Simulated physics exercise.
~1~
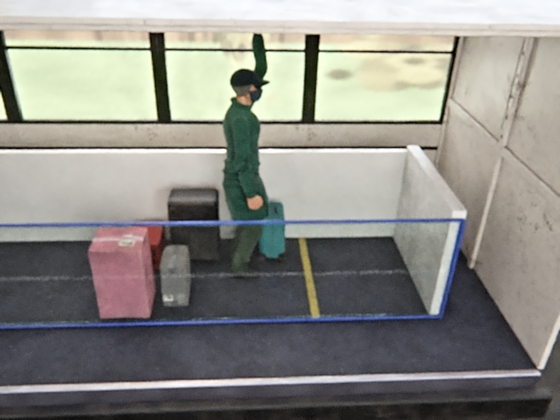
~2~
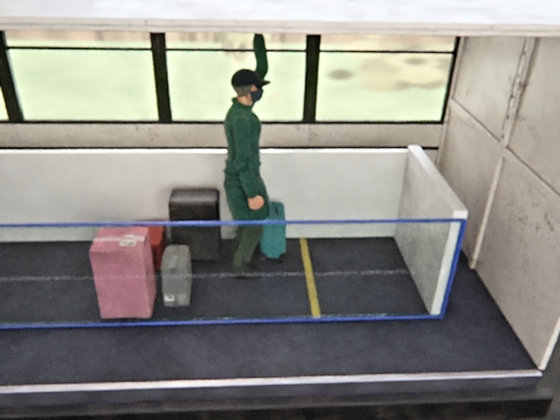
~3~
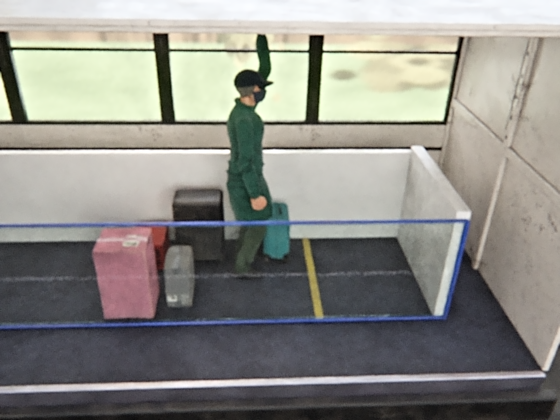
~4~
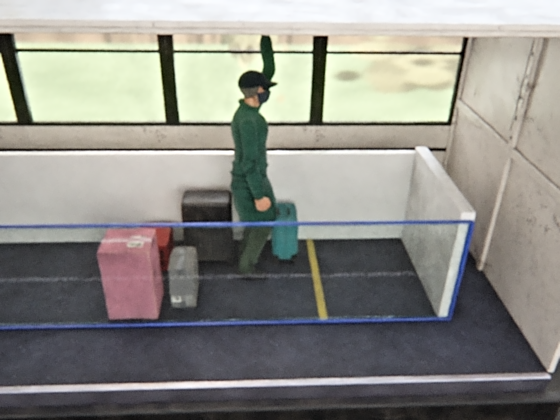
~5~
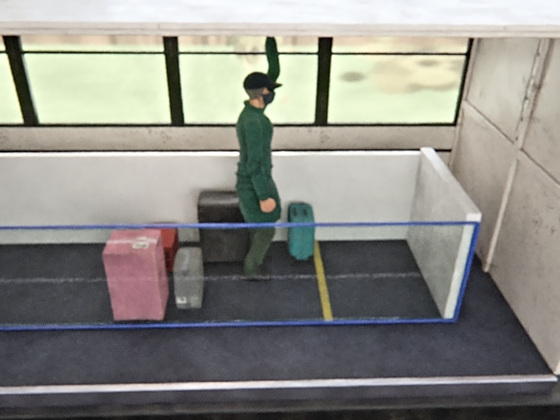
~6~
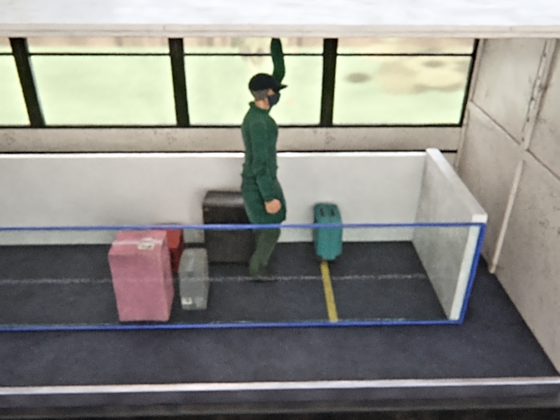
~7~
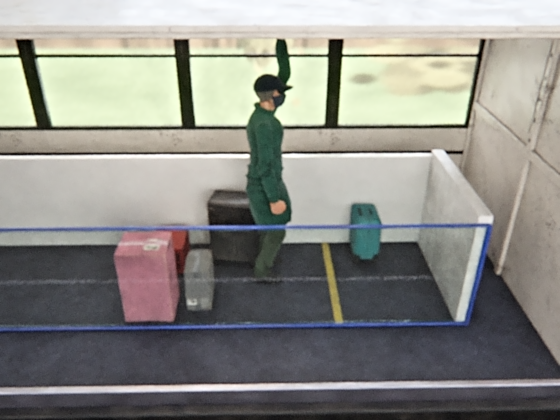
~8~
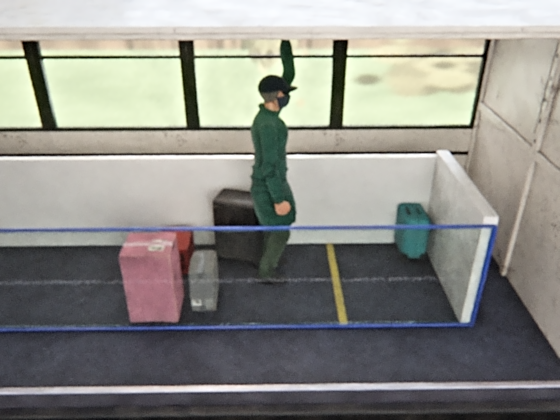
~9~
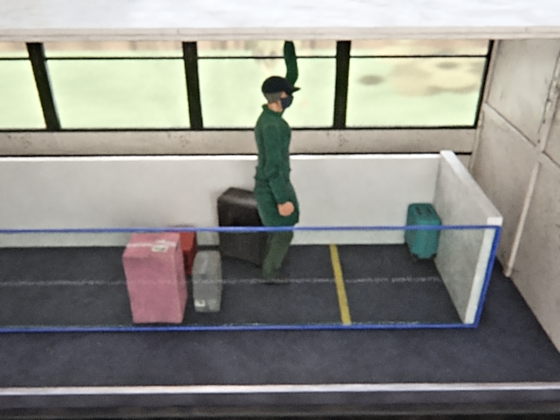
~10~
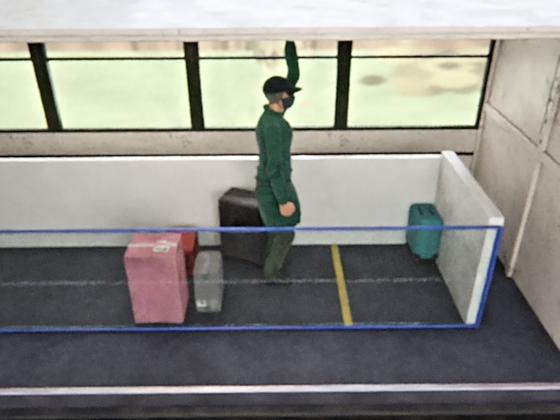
A small teal suitcase rolls right across the yellow line and stops near the end wall.
